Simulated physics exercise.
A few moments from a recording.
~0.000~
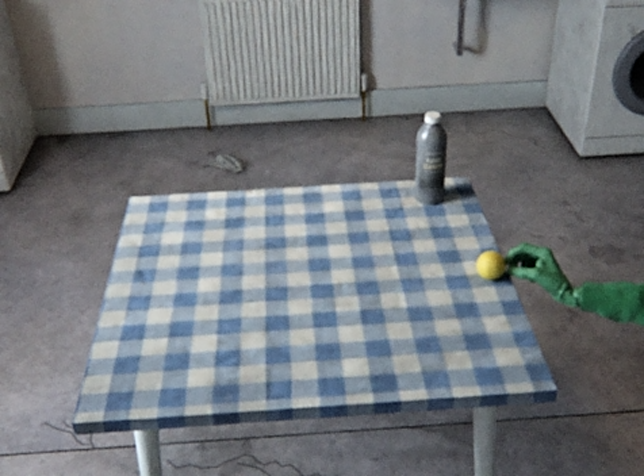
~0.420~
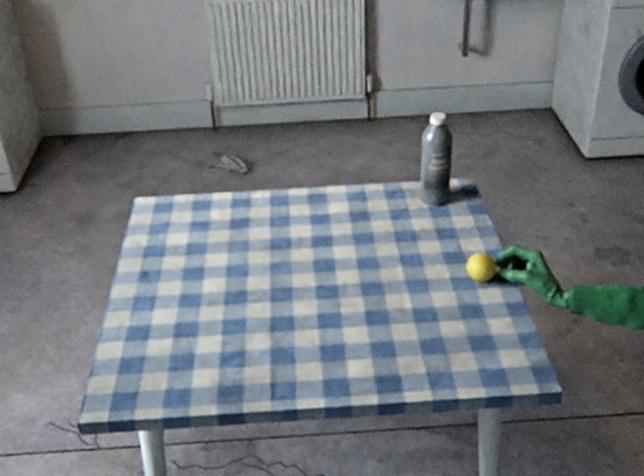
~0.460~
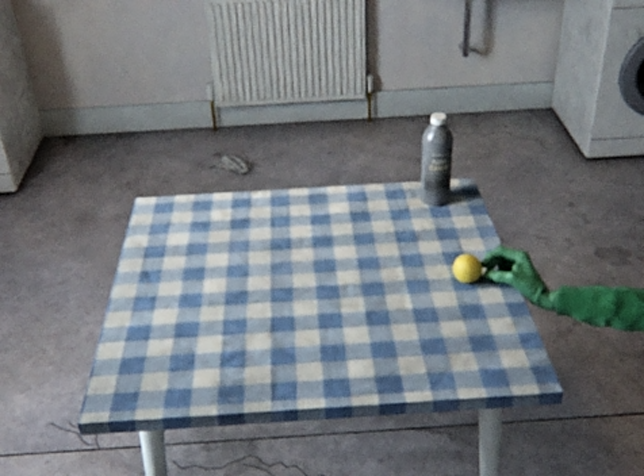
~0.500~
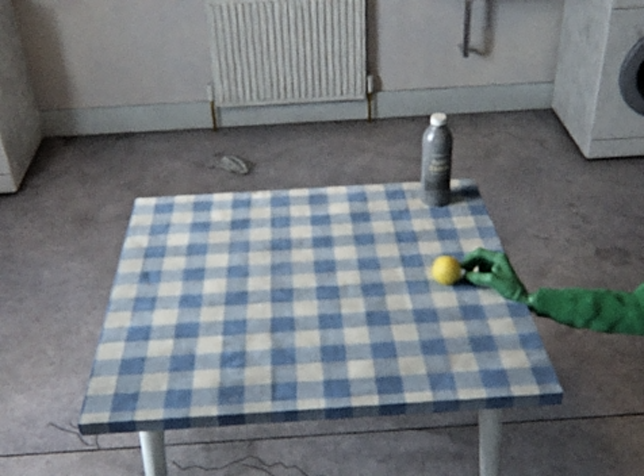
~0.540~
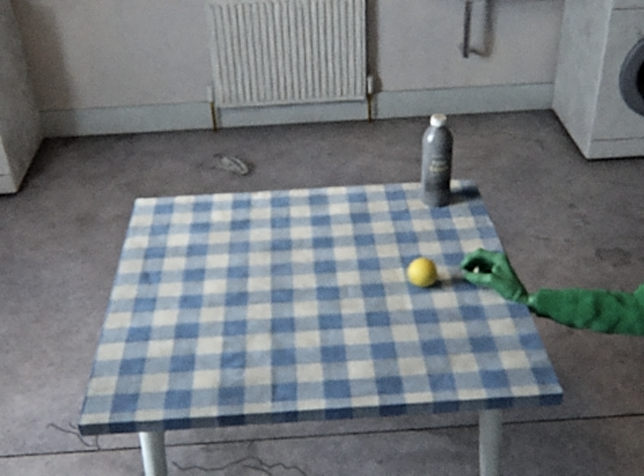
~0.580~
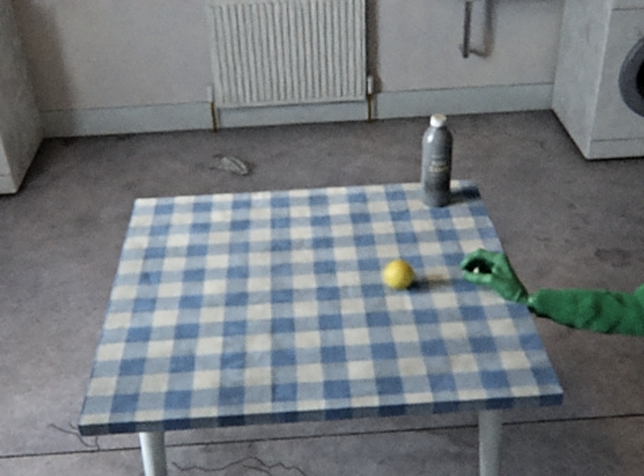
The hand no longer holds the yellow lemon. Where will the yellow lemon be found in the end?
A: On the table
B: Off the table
Off the table (B).
After 0.98 s, yellow lemon shifted well along near (175, 288).
After 1.38 s, yellow lemon now off the table.
In the end (1.7 s), off the table, yellow lemon.
